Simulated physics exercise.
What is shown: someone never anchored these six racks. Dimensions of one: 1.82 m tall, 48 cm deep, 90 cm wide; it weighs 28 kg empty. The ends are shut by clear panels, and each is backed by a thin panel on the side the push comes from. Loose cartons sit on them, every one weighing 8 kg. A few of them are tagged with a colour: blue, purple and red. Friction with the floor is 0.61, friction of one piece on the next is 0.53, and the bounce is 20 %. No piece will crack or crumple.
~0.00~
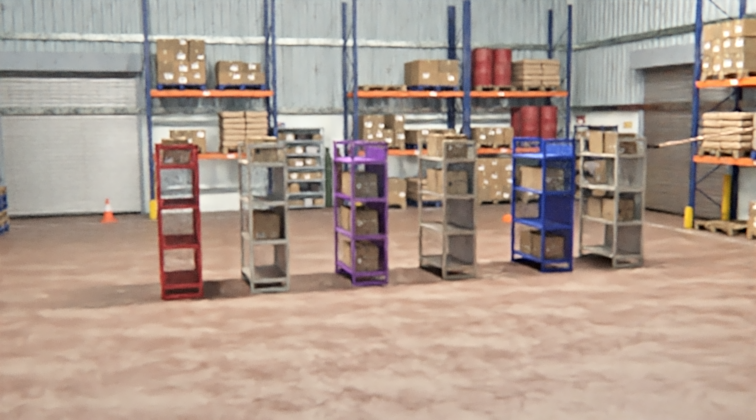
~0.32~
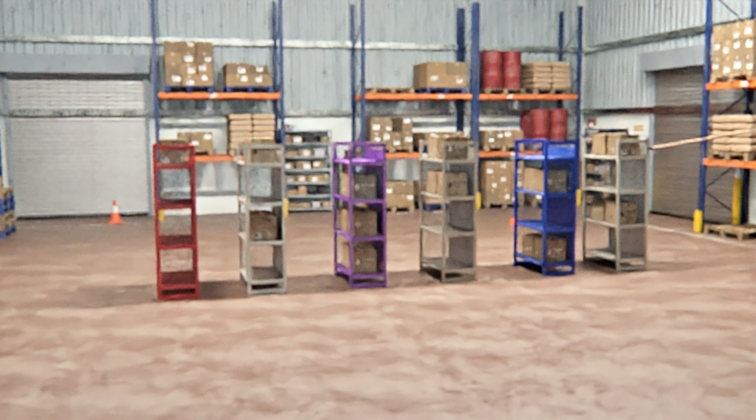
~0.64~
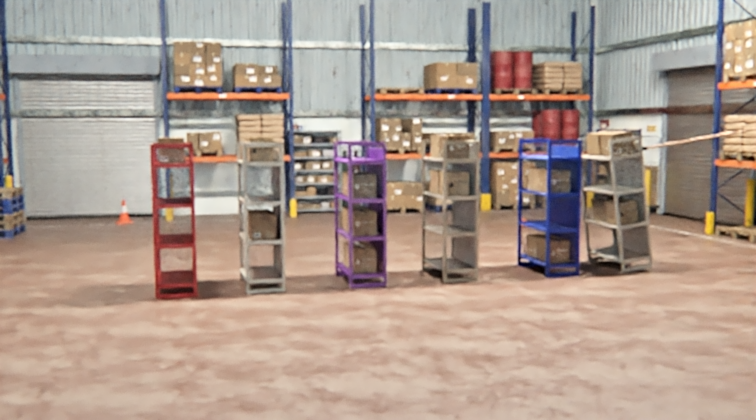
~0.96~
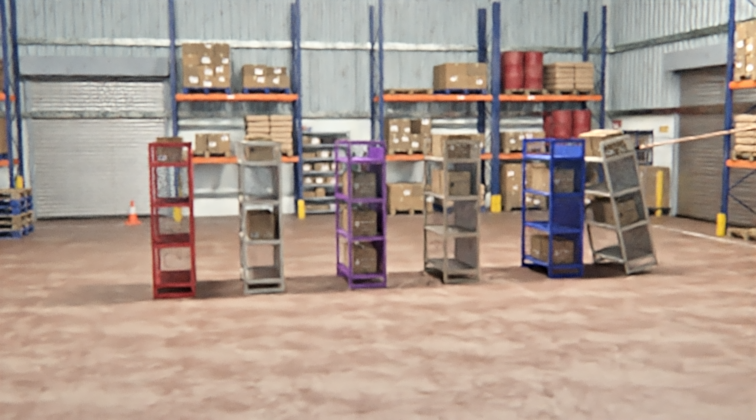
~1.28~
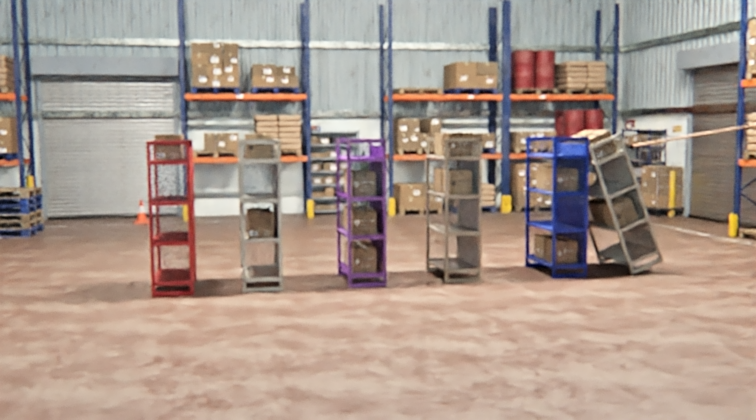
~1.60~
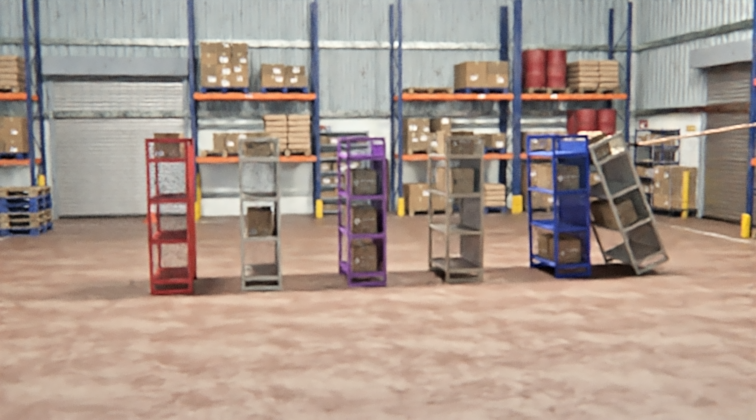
In a warehouse, a pole pushes the rightmost gray shelf leftward until it leans against the blue one.
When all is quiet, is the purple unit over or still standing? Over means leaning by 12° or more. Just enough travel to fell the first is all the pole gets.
When everything settles, the purple unit stays erect.
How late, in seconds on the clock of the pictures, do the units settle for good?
I'd say around 2.5 seconds.
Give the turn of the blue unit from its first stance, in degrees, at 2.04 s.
Tilt from start: Approx. 0 degrees.
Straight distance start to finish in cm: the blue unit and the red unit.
Approx. distance from start in cm - blue 0, red 0.
After 2.04 s, 0 cartons spilt or dropped; none of the 5 other units over; purple unit unmoved.
At rest (2.8 s), 0 cartons spilt or dropped; none of the 5 other units over; purple unit unmoved; blue unit unmoved; red unit unmoved. Five left standing. As the last picture would show them, middles, purple unit near (361, 209), blue unit near (560, 204).
